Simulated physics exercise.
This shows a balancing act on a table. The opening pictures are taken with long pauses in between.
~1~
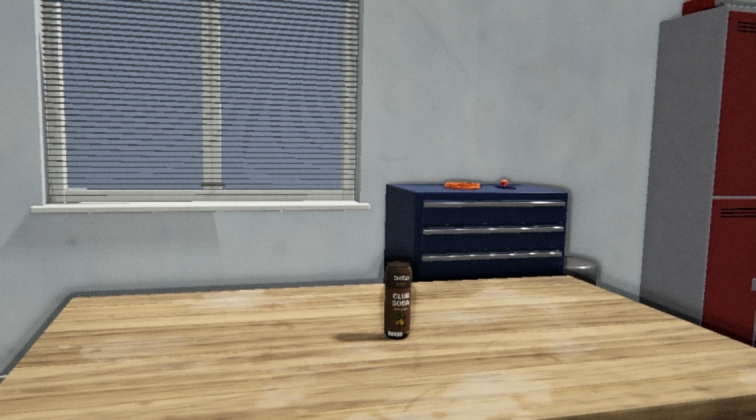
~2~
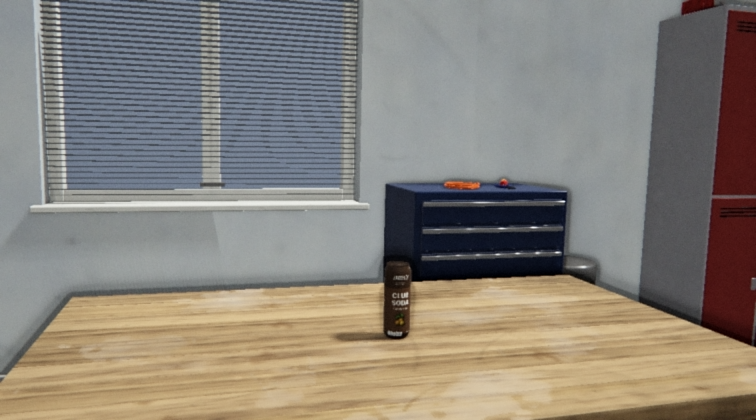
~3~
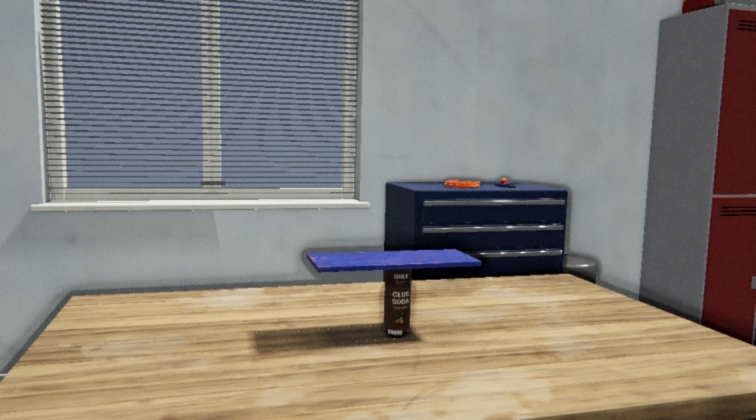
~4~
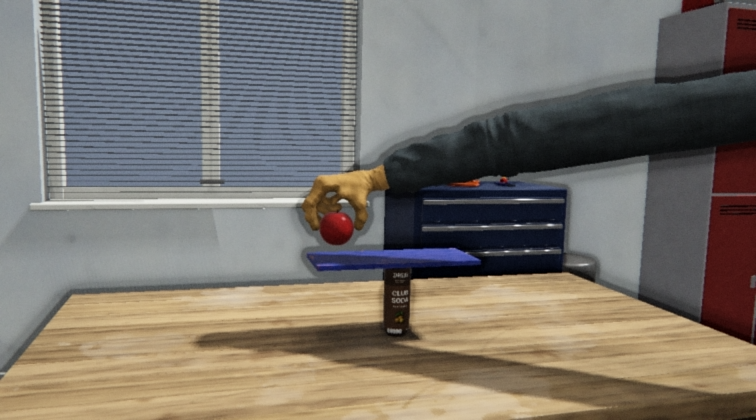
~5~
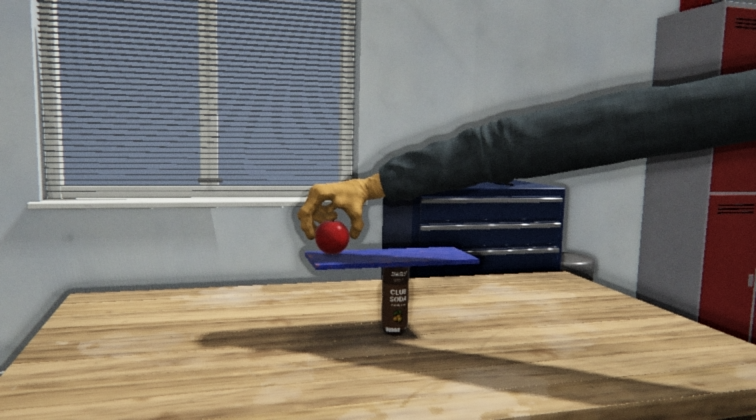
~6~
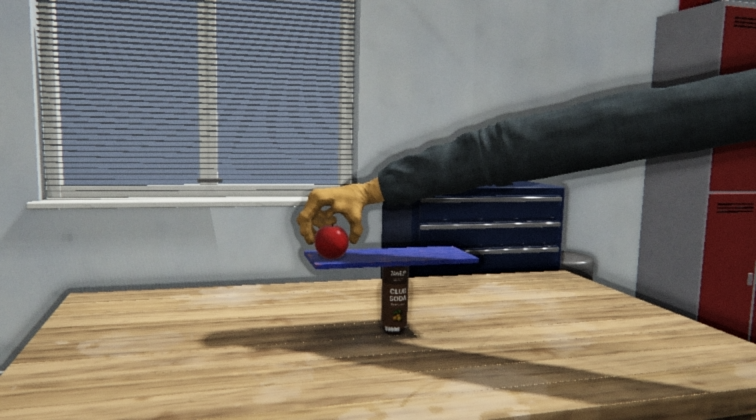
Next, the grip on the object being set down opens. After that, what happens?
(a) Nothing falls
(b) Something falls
The answer is b.
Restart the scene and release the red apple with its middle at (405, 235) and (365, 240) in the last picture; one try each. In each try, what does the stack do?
Well, the first time it stays put, and the second time it goes over.
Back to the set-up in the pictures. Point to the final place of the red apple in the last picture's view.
In the final view it sits at roughly (340, 324).
Then, 0.50 s on from there, red apple now fallen; blue board on its side.
Then, 1.10 s on from there, blue board now fallen; brown can turned 59° from how it was put.
In the end, fallen, brown can, blue board and red apple. At the end, from the last picture's camera, red apple near (340, 324). The stack comes apart.
